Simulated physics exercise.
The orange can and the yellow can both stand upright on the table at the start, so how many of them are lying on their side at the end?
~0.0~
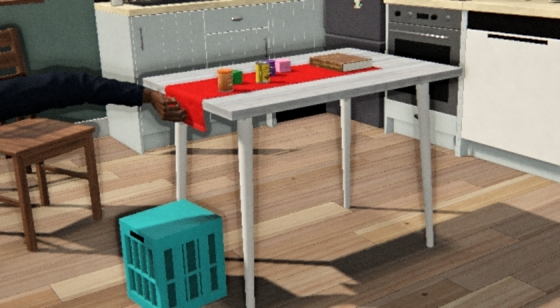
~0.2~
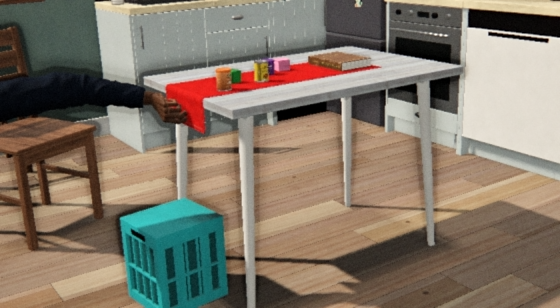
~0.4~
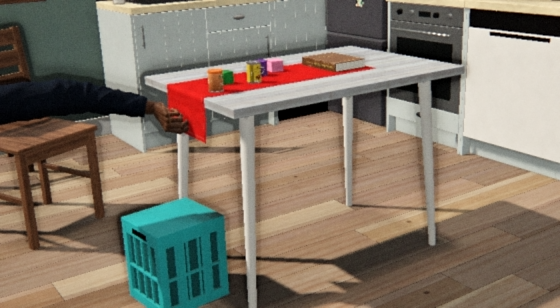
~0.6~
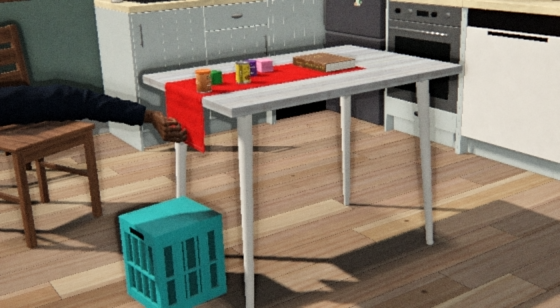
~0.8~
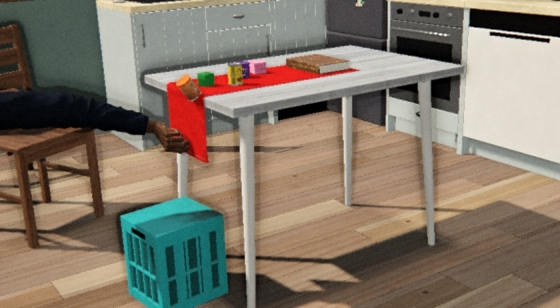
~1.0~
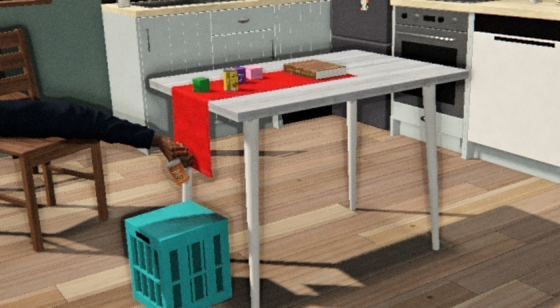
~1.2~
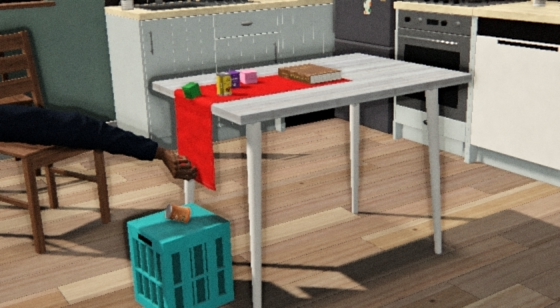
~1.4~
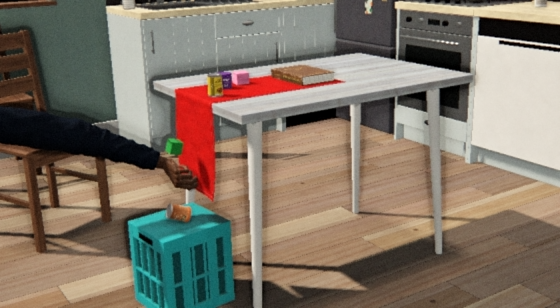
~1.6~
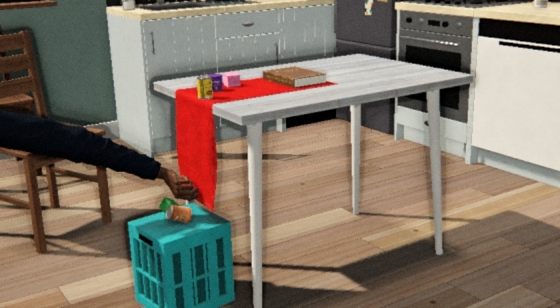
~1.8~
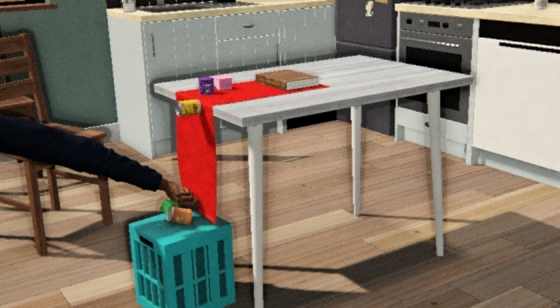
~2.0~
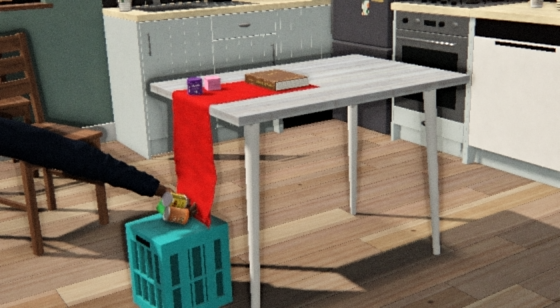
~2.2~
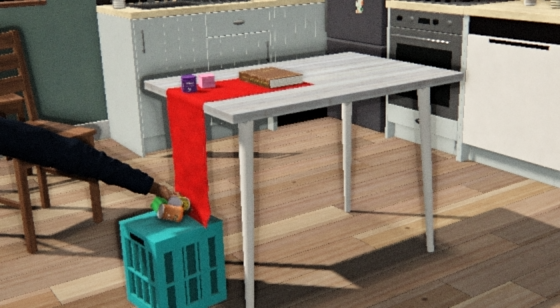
Two of them are. The orange can and the yellow can both end up on their side on top of the turquoise crate.
